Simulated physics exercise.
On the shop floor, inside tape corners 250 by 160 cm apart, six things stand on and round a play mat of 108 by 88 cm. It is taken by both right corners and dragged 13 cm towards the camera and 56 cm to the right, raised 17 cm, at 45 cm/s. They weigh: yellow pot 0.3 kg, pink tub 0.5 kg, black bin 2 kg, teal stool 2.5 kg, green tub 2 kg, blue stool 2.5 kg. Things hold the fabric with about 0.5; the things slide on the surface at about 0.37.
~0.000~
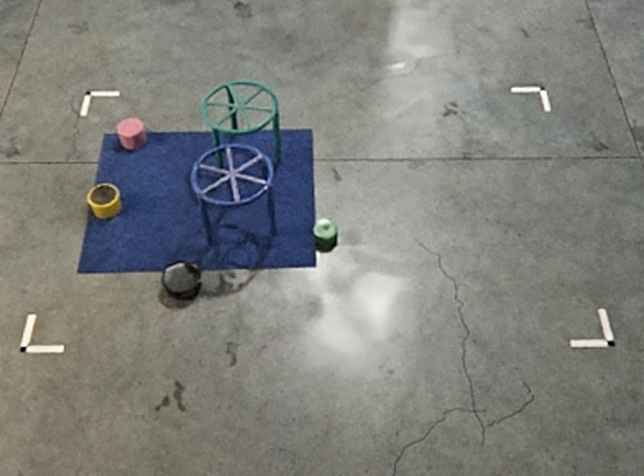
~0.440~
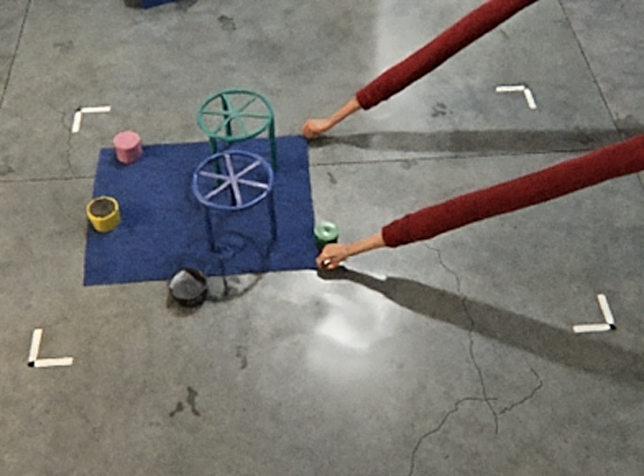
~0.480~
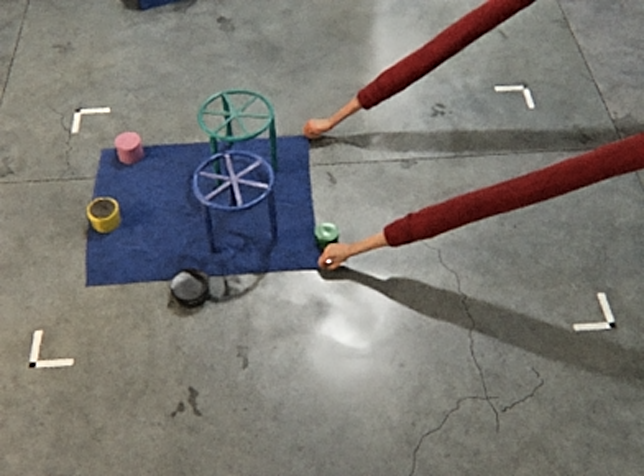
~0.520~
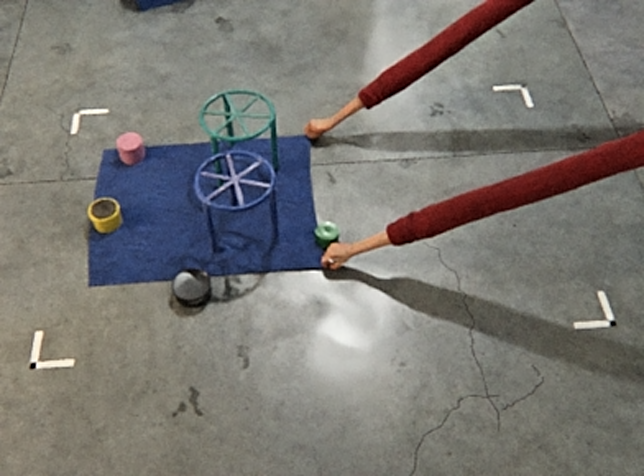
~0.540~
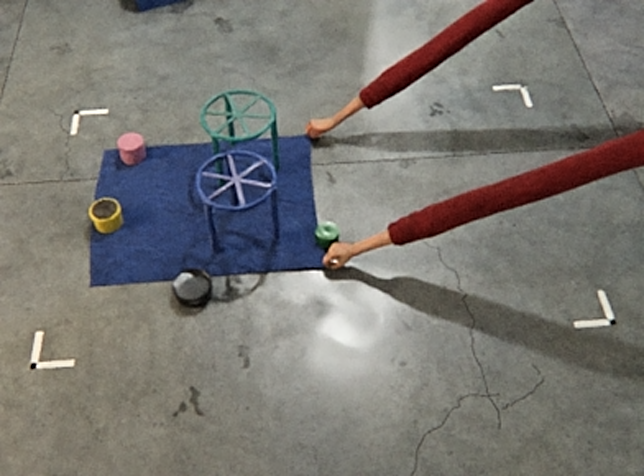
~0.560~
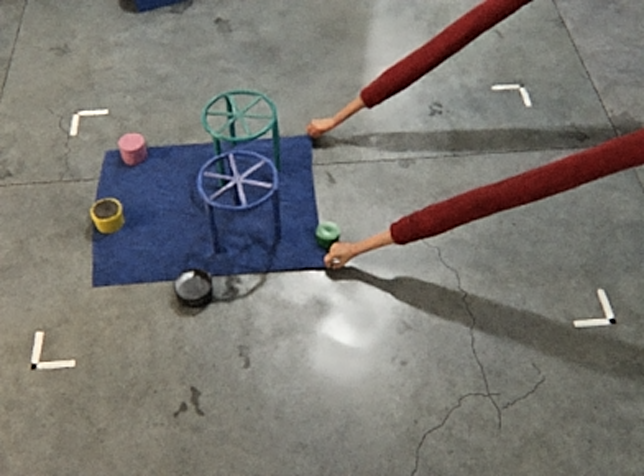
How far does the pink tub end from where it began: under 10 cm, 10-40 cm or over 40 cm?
Verdict: The pink tub travels a long way.
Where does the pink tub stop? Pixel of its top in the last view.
Around (248, 149).
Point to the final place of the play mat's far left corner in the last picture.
Near (218, 158).
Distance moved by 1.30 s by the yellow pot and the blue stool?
Yellow pot 35 cm, blue stool 35 cm.
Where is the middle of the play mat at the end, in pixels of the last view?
Near (331, 212).
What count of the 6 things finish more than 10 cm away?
I count 5.
After 0.9 s, middle of the play mat at (241, 205); pink tub 21 cm off its start, blue stool 19 cm off its start, yellow pot 18 cm off its start.
After 1.3 s, middle of the play mat at (276, 211); pink tub 37 cm off its start, blue stool 36 cm off its start, yellow pot 36 cm off its start.
After 1.7 s, middle of the play mat at (313, 210); pink tub 56 cm off its start at (233, 146), yellow pot 54 cm off its start at (215, 215), blue stool 53 cm off its start at (354, 186).
After 2.0 s, middle of the play mat at (331, 211); pink tub 64 cm off its start, blue stool 64 cm off its start, yellow pot 63 cm off its start.
After 2.6 s, middle of the play mat at (331, 212); pink tub 64 cm off its start at (248, 149), blue stool 63 cm off its start at (377, 188), yellow pot 63 cm off its start at (234, 218), teal stool 58 cm off its start at (354, 118).
